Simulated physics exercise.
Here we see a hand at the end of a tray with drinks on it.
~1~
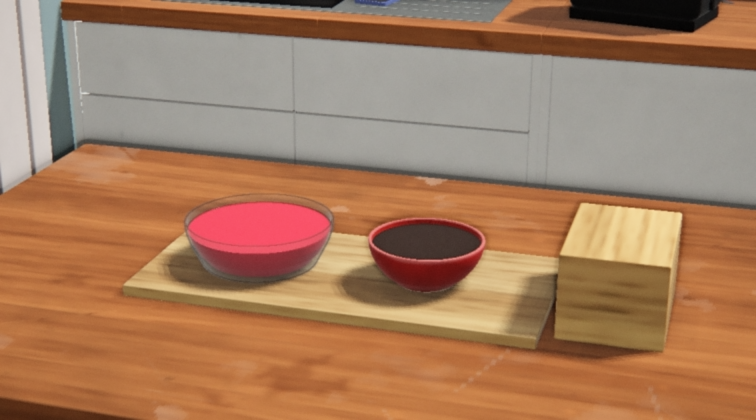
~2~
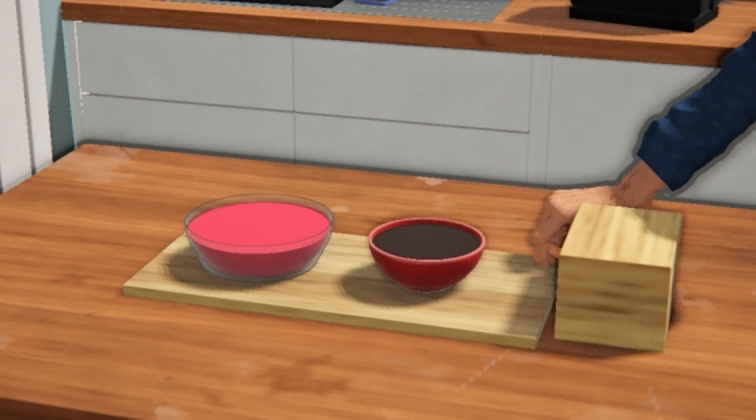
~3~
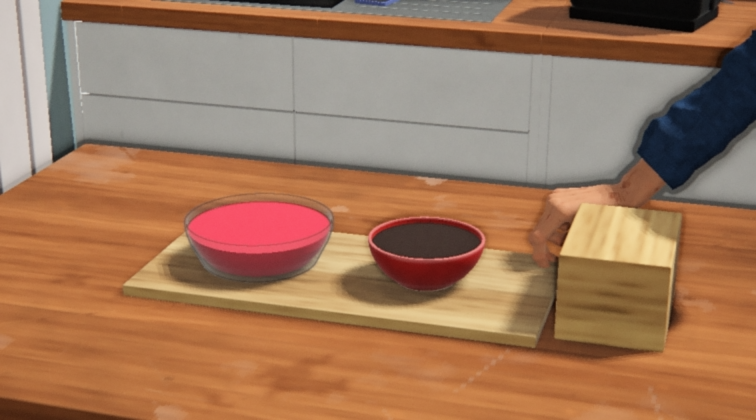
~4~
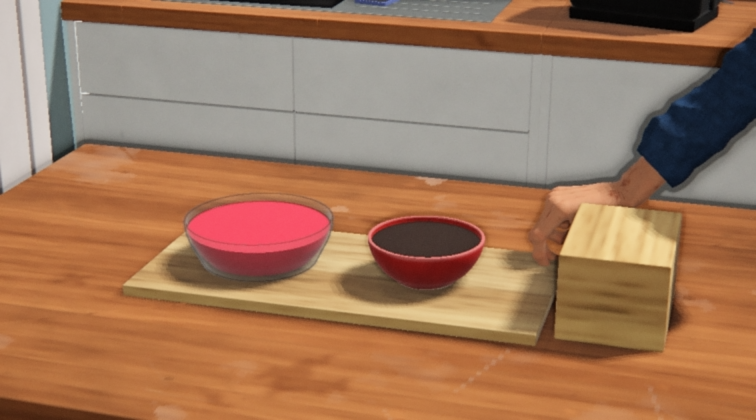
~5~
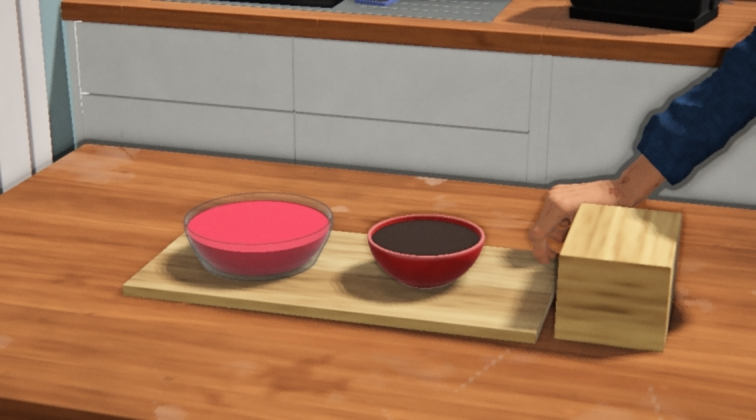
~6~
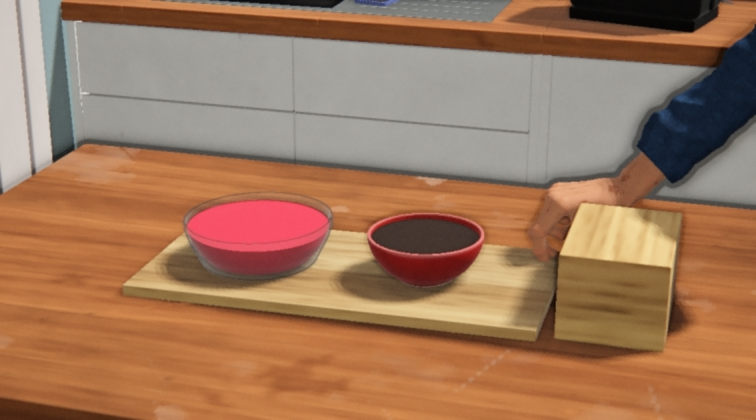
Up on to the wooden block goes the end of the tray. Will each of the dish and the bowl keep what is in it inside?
Dish: No, some escapes; bowl: No, some escapes.
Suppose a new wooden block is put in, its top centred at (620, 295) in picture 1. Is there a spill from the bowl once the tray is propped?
It sheds nothing.
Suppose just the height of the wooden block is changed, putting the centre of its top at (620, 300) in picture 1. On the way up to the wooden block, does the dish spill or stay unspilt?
It keeps every drop.
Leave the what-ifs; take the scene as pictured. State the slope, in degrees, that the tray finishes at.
About 13 degrees.
A moment on, the tray slopes by about 7°; dish, all is still inside; bowl, all is still inside.
Further on, the tray slopes by about 15°; dish, a puddle lies under it; bowl, a puddle lies under it.
When it is over, the tray slopes by about 13°, resting on the wooden block; dish, a puddle lies under it; bowl, a puddle lies under it.
